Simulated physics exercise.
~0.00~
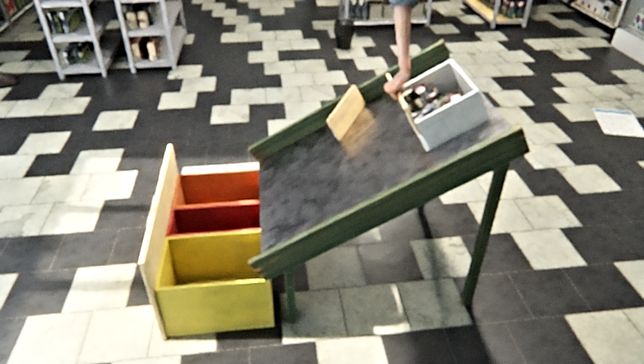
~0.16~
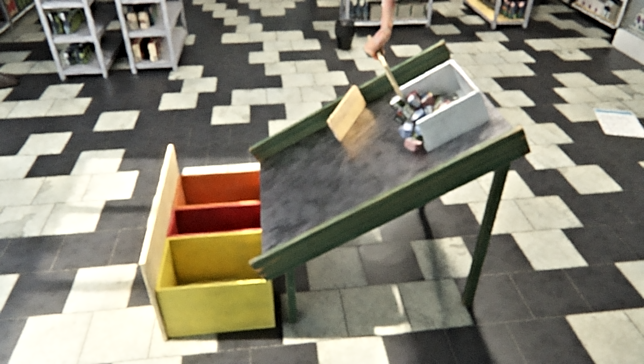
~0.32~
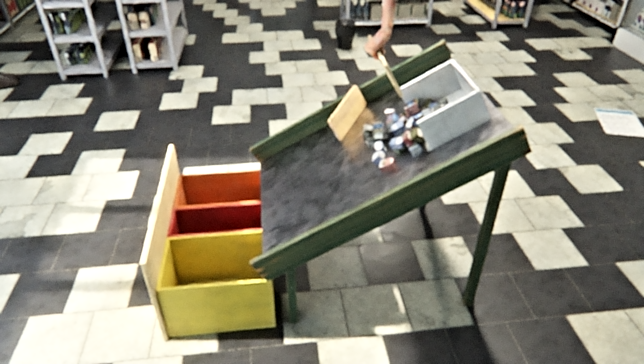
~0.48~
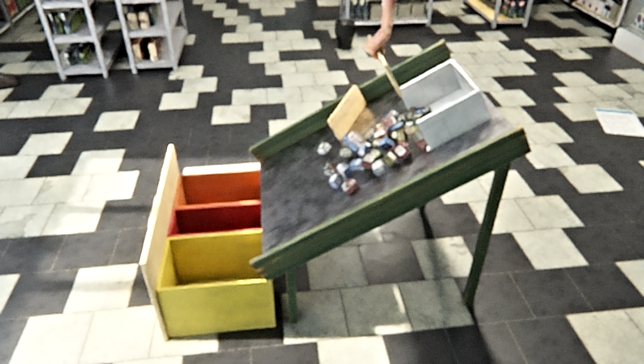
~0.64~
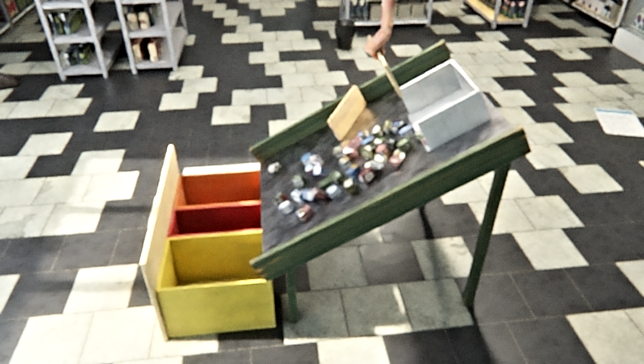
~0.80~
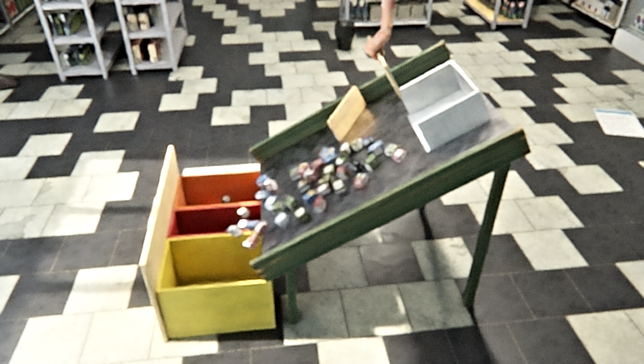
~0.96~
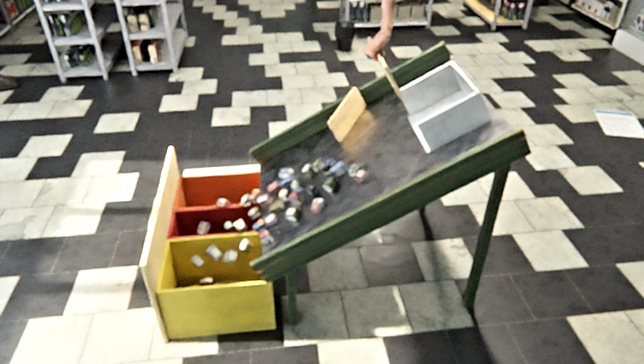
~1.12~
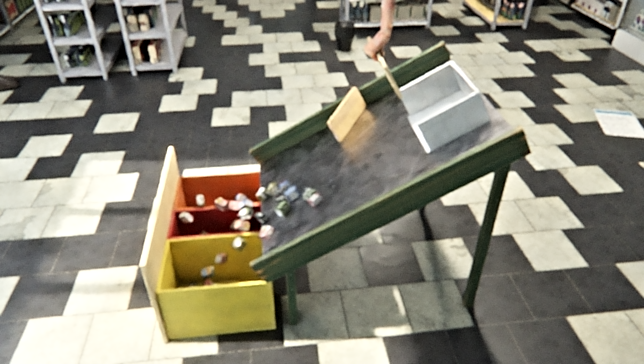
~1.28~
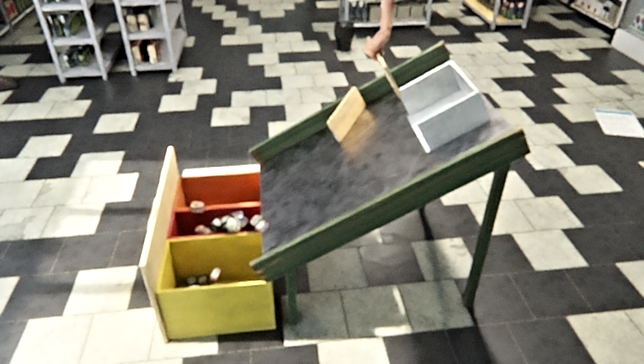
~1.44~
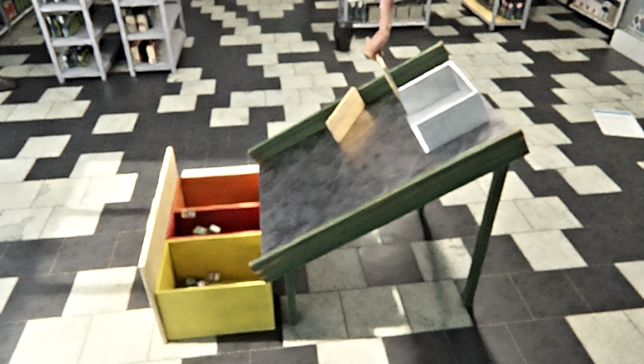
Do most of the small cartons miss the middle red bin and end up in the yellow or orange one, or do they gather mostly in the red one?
They gather mostly in the red bin, the middle one of the three.
